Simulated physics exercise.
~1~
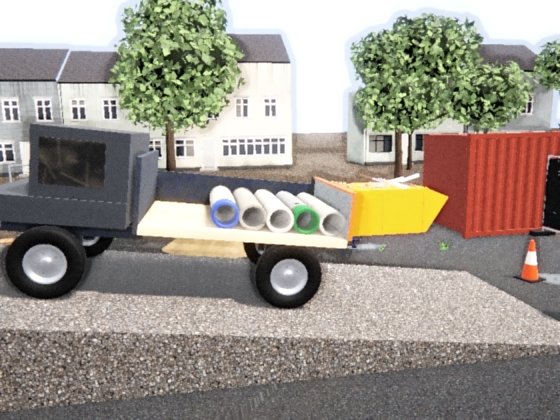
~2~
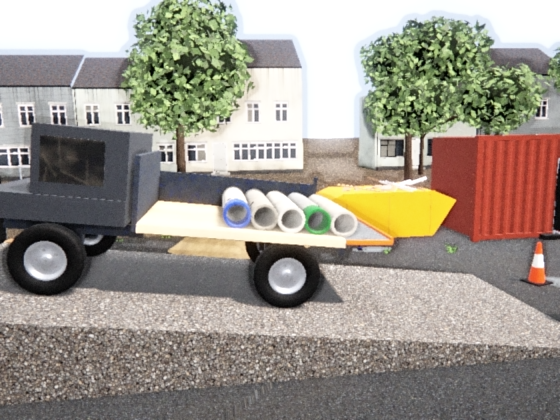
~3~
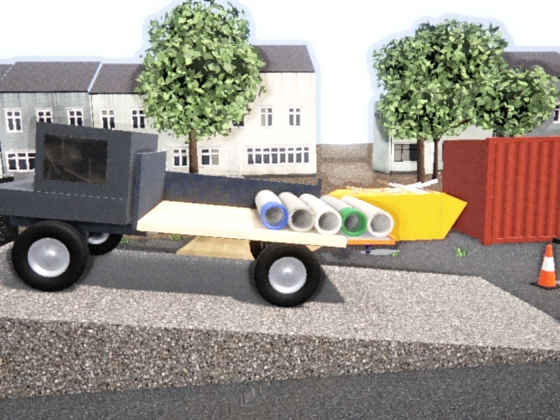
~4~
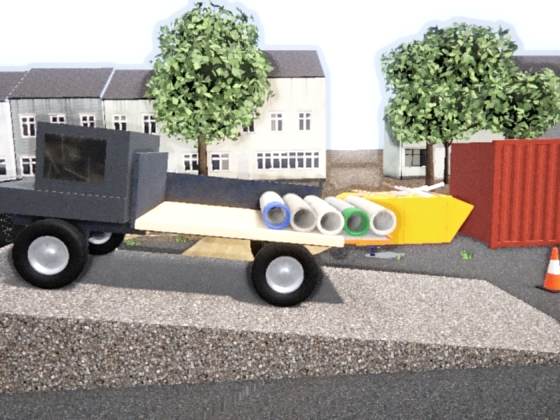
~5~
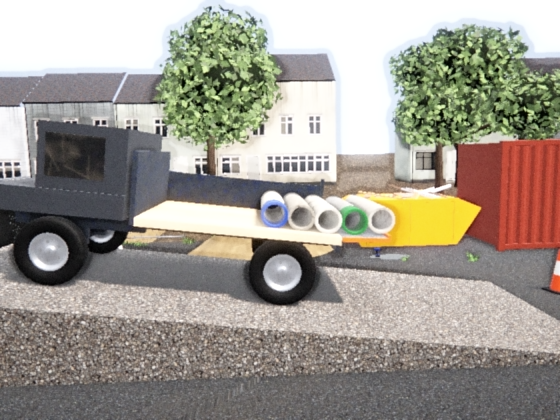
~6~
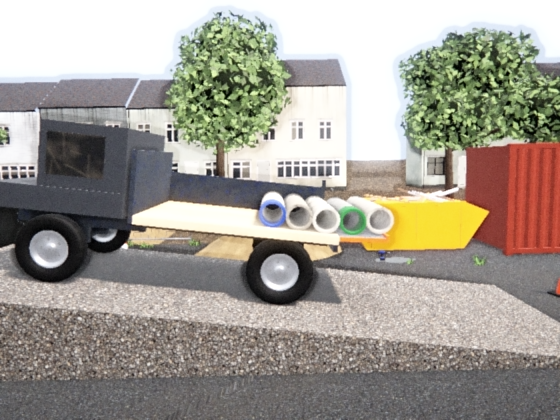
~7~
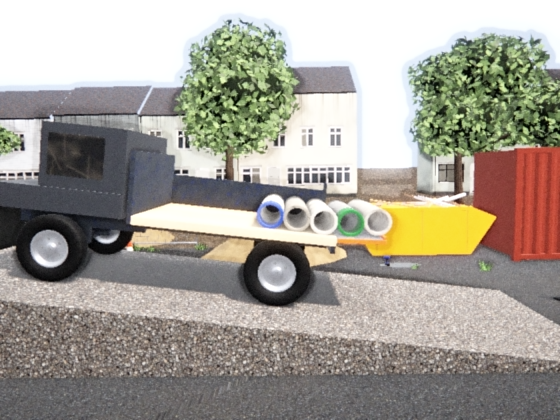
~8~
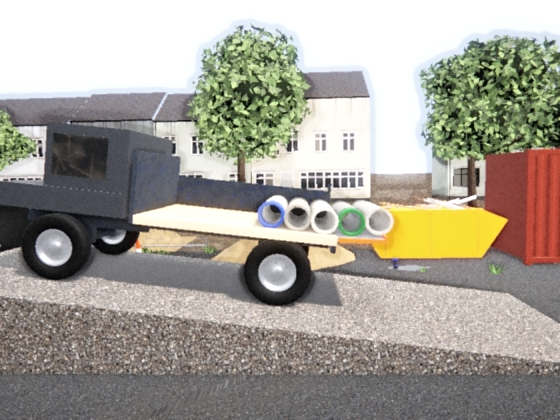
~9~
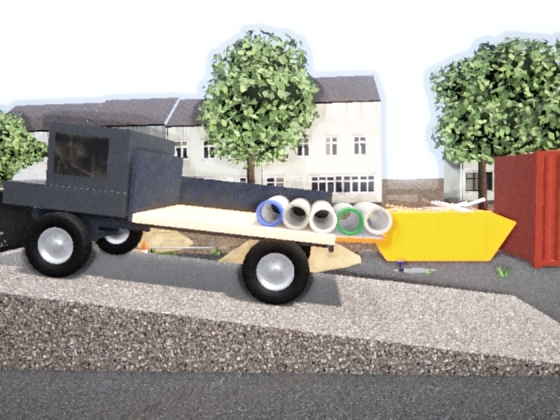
Five pipes roll right as the truck's tailgate drops, then stop, green resting on the gate and blue on the bed.
